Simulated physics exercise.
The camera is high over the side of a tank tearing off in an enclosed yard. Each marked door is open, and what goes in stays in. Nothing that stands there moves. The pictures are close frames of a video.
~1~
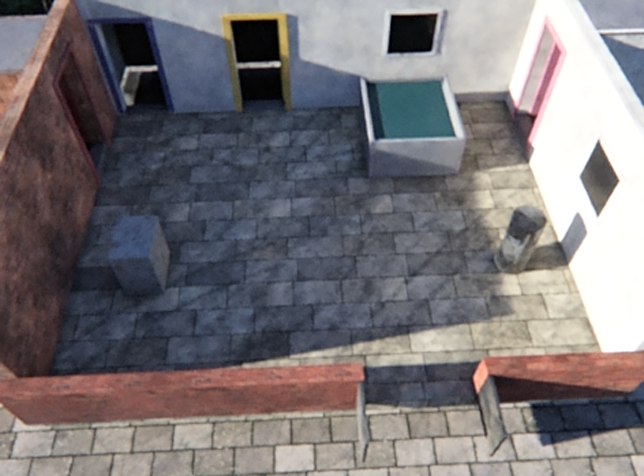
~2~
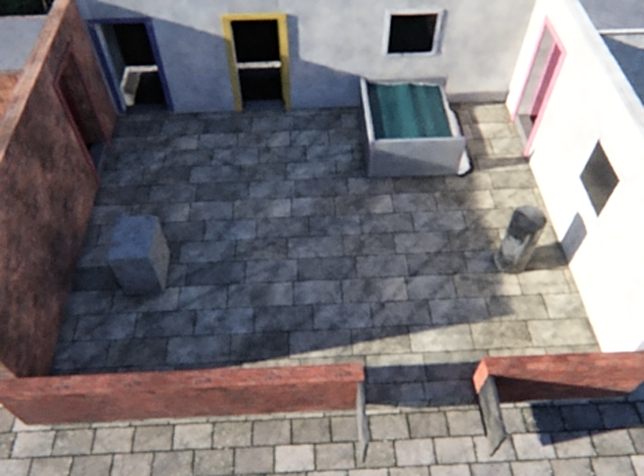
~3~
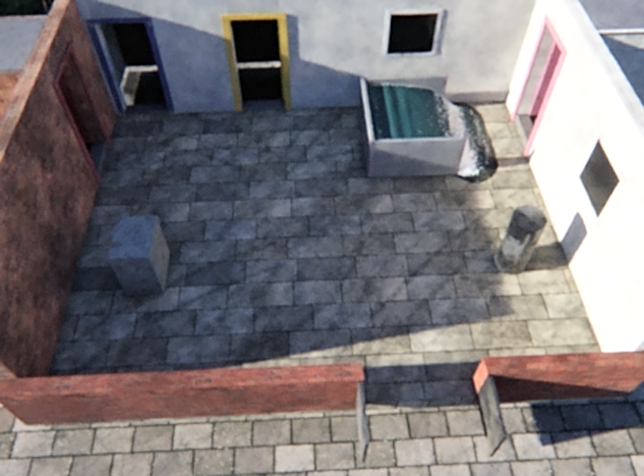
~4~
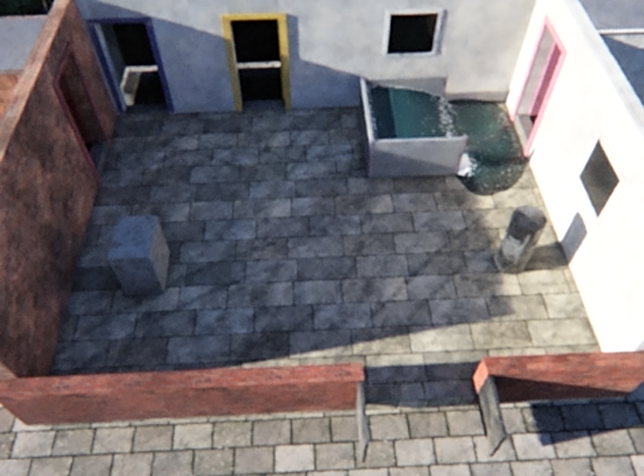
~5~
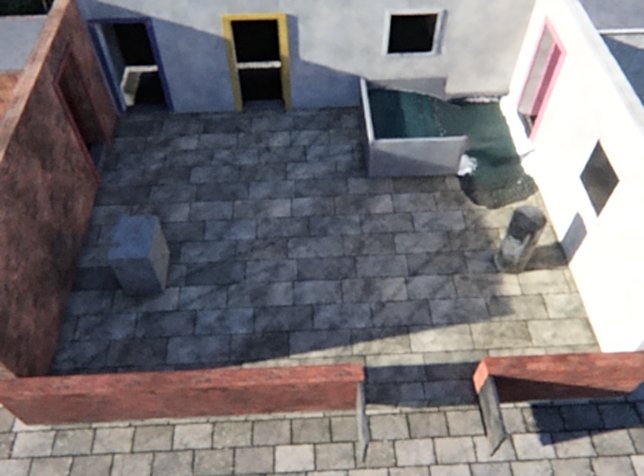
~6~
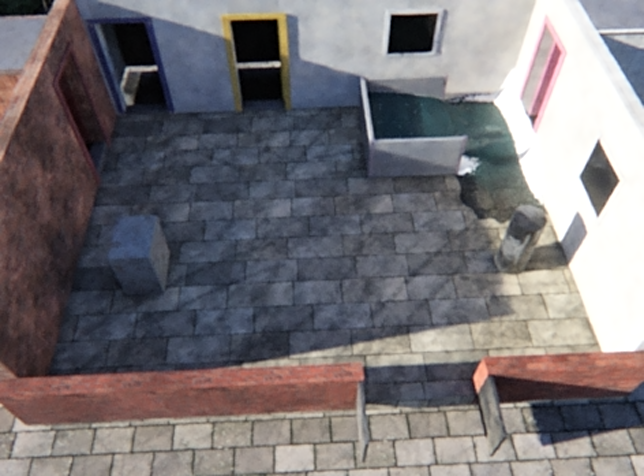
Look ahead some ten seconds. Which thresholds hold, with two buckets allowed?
The blue door admits no more than that; the yellow door admits no more than that; the red door admits no more than that; the pink door lets in a lot.
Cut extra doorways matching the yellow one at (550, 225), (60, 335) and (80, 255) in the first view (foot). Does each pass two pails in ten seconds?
As listed: Floods, goes over, keeps below it.
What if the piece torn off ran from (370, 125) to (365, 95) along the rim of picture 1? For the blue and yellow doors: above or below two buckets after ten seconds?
Then: The blue one lets more in; the yellow one passes that mark.
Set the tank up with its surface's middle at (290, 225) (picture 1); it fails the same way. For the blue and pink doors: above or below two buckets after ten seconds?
One by one: Blue takes less, pink lets less in.
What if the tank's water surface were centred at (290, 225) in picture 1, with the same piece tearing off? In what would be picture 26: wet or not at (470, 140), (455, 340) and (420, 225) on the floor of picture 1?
As listed: Wet, under water, under water.
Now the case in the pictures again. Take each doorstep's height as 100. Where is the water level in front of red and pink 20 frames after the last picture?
About 0 and 80 per cent.
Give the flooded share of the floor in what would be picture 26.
Near 40 in a hundred.
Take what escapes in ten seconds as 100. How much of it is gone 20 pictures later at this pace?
Close to 80 %.
A moment on, water covers 10 % of the floor; the blue door not reached, the yellow door not reached, the red door not reached, the pink door far over two buckets in.
Next, water covers 20 % of the floor; the blue door not reached, the yellow door not reached, the red door not reached, the pink door far over two buckets in.
Then, water covers 40 % of the floor; the blue door not reached, the yellow door wet at the sill, nothing in, the red door not reached, the pink door far over two buckets in.
Later, water covers 50 % of the floor; the blue door wet at the sill, nothing in, the yellow door wet at the sill, nothing in, the red door wet at the sill, nothing in, the pink door far over two buckets in.
In the end, water covers 80 % of the floor; the blue door wet at the sill, nothing in, the yellow door wet at the sill, nothing in, the red door wet at the sill, nothing in, the pink door far over two buckets in.
